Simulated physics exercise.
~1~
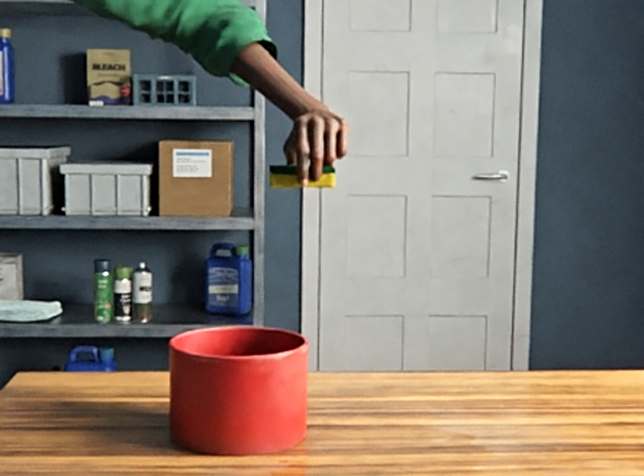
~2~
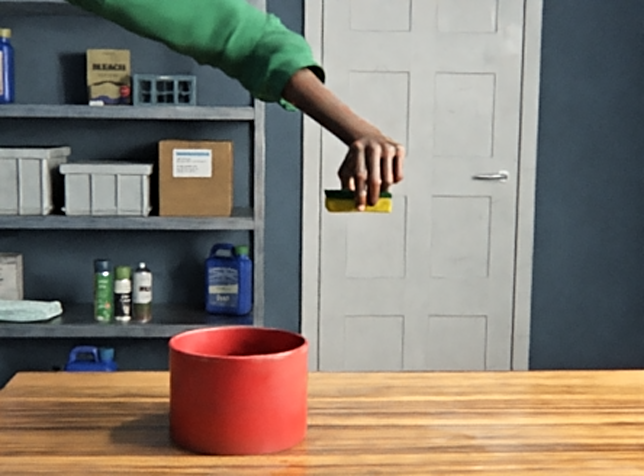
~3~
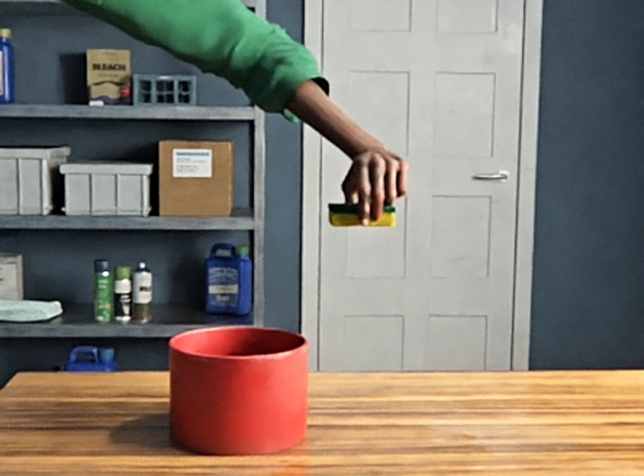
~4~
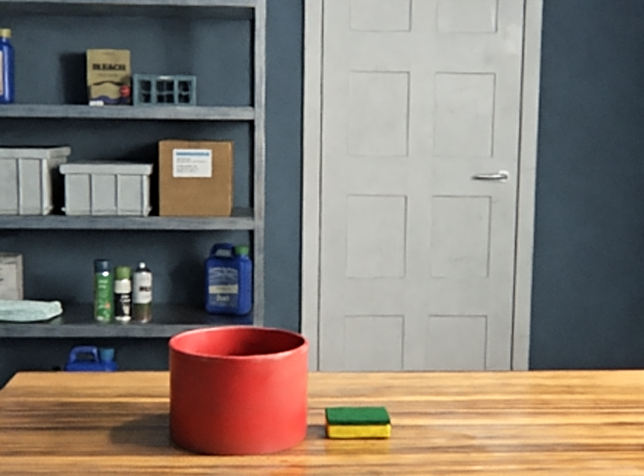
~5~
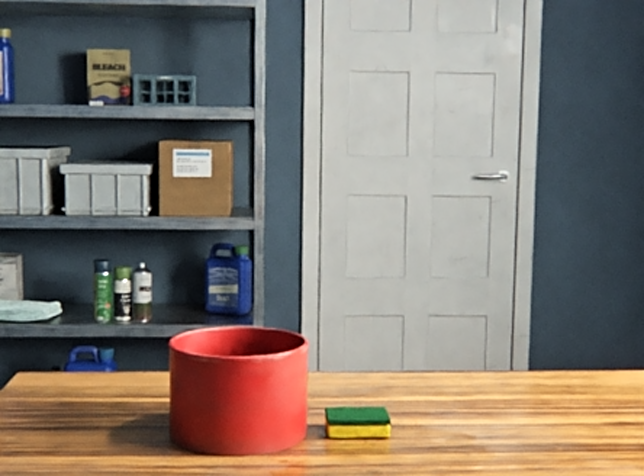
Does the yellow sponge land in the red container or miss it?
The yellow sponge misses the red container. It comes down on the wooden table just to the right of it.
